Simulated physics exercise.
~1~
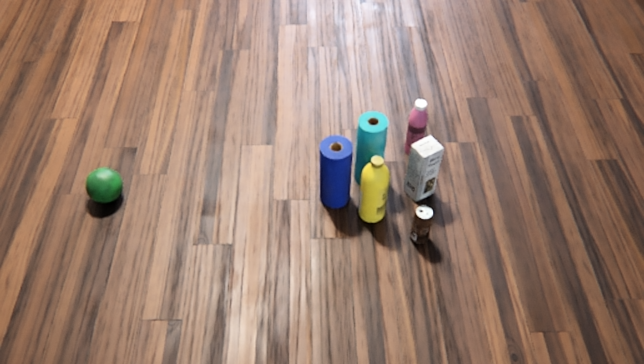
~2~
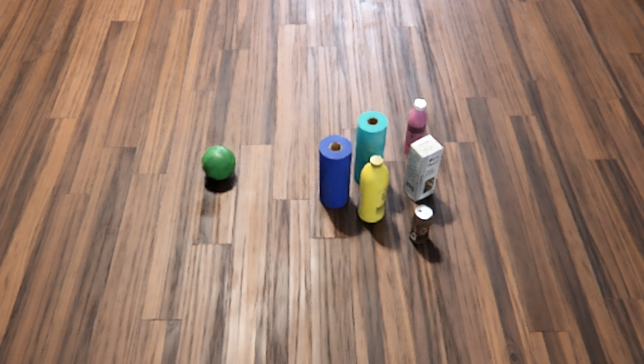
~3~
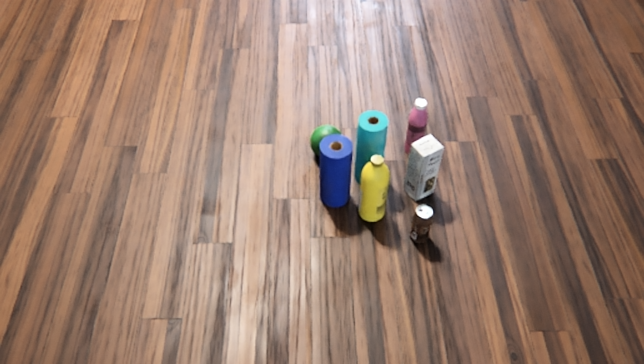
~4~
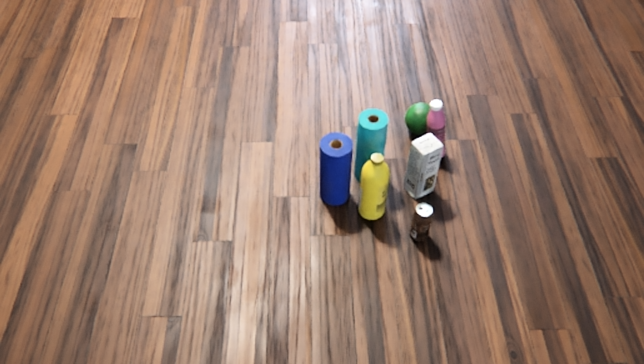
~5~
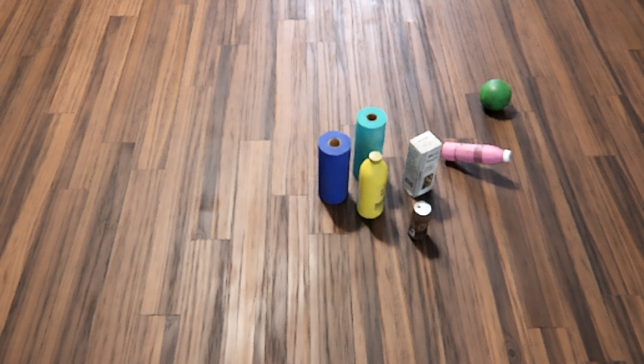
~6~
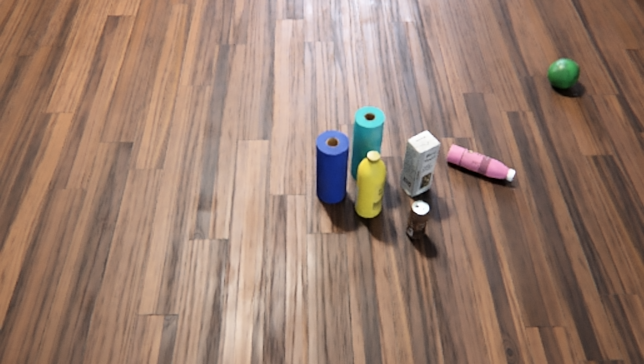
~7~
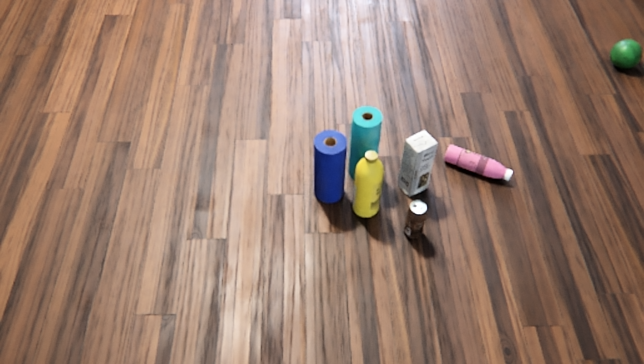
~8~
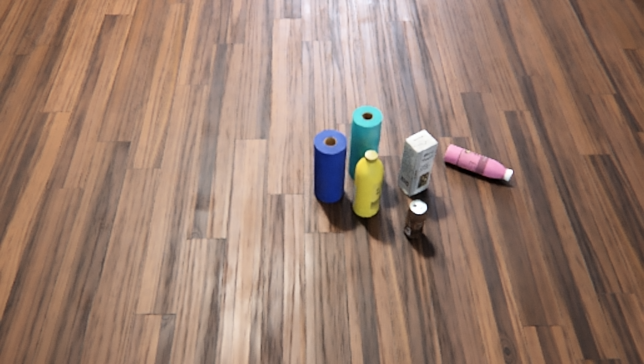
A green ball rolls from the left across a wooden floor toward a small group of six upright objects. It passes behind the blue and turquoise rolls, partly hidden for a moment, and comes up against the pink bottle at the back right. The bottle leans, then topples onto its side, its white cap pointing right, while the ball keeps rolling toward the upper right. The ball leaves the view at the right edge. The pink bottle is left lying on the floor, and the two rolls, yellow bottle, white carton and brown can still stand.
